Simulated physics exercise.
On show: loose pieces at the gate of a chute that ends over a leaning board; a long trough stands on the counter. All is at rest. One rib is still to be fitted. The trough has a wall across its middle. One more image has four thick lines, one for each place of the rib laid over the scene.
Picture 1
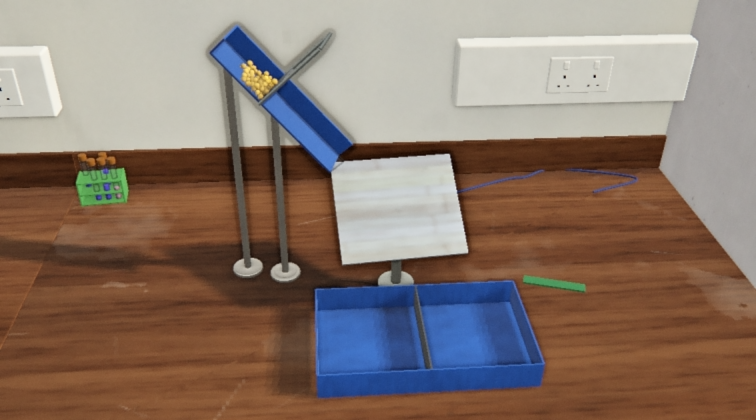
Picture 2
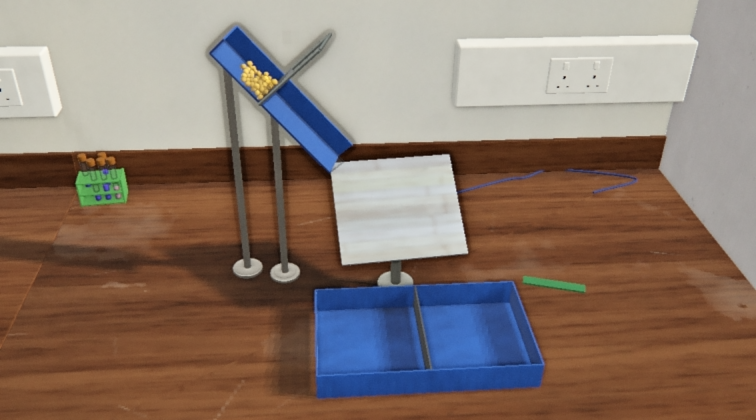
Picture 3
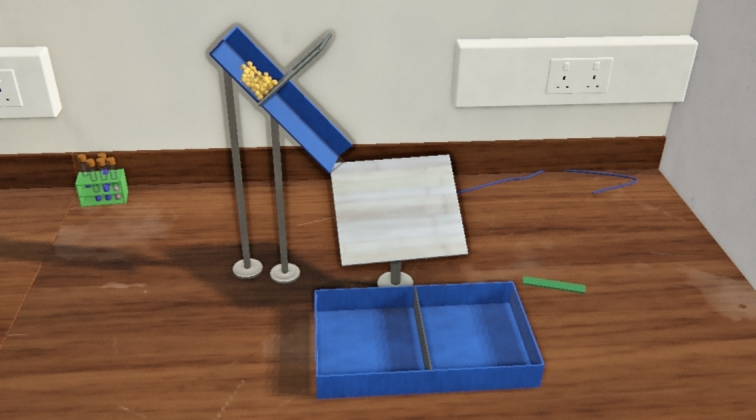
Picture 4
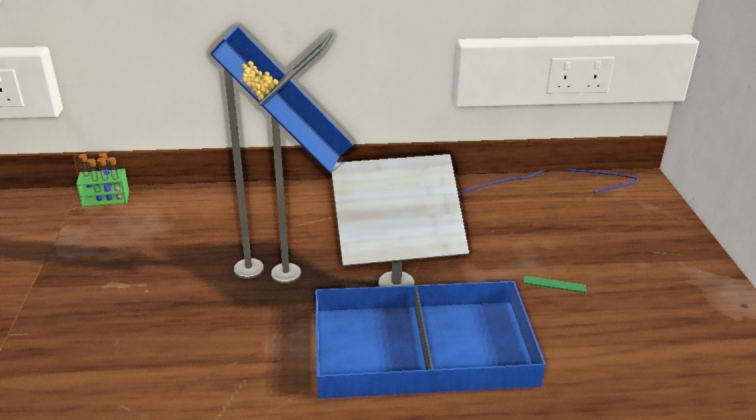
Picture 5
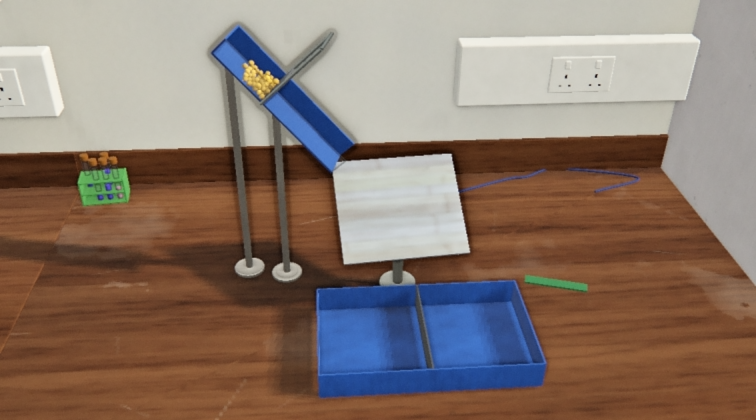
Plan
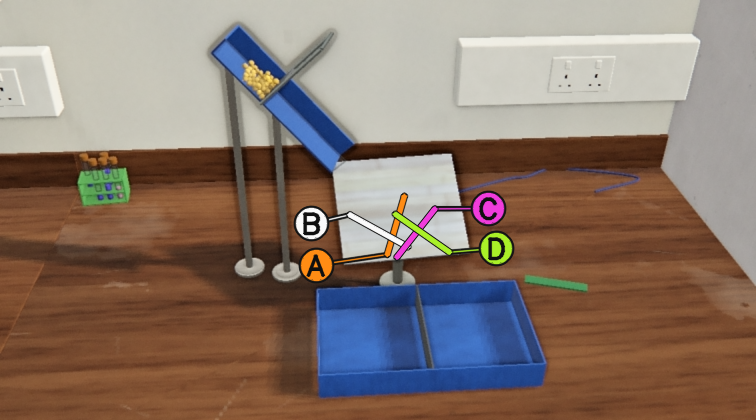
A blue chute holding yellow balls behind a closed gate stands above a tilted pale board and divided blue trough, all motionless.
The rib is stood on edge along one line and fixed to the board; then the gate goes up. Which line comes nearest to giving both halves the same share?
The best line is D.
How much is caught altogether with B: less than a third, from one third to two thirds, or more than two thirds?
Line B gives more than two thirds.
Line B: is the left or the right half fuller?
Right.
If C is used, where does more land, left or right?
The left half.
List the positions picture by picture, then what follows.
Load behind the gate at (262, 80), puffed corn balls; lip of the chute at (334, 164), sloping fairly steeply, in the first frame.
Middle of the board at (398, 207), tilted fairly steeply; middle of its low edge at (406, 259); of its high edge at (390, 159), in the second frame.
Front corners of the trough at (317, 376) and (544, 365); front end of its middle wall at (432, 370); gate still shut at (284, 79), in the third frame.
Middle of the load at (263, 81); lip at (335, 165), in the fourth frame.
Middle of the load at (264, 80); lip at (336, 164), in the fifth frame.
On the marked copy, line A from (404, 196) to (387, 254); line B from (349, 214) to (407, 246); line C from (434, 208) to (396, 257); line D from (395, 214) to (449, 252).
For line A, of what is caught, nearly all in the left half, a stray few in the right.
For line B, of what is caught, none in the left half, all in the right.
For line C, of what is caught, nearly all in the left half, a small part in the right.
For line D, of what is caught, about a third in the left half, about two thirds in the right.
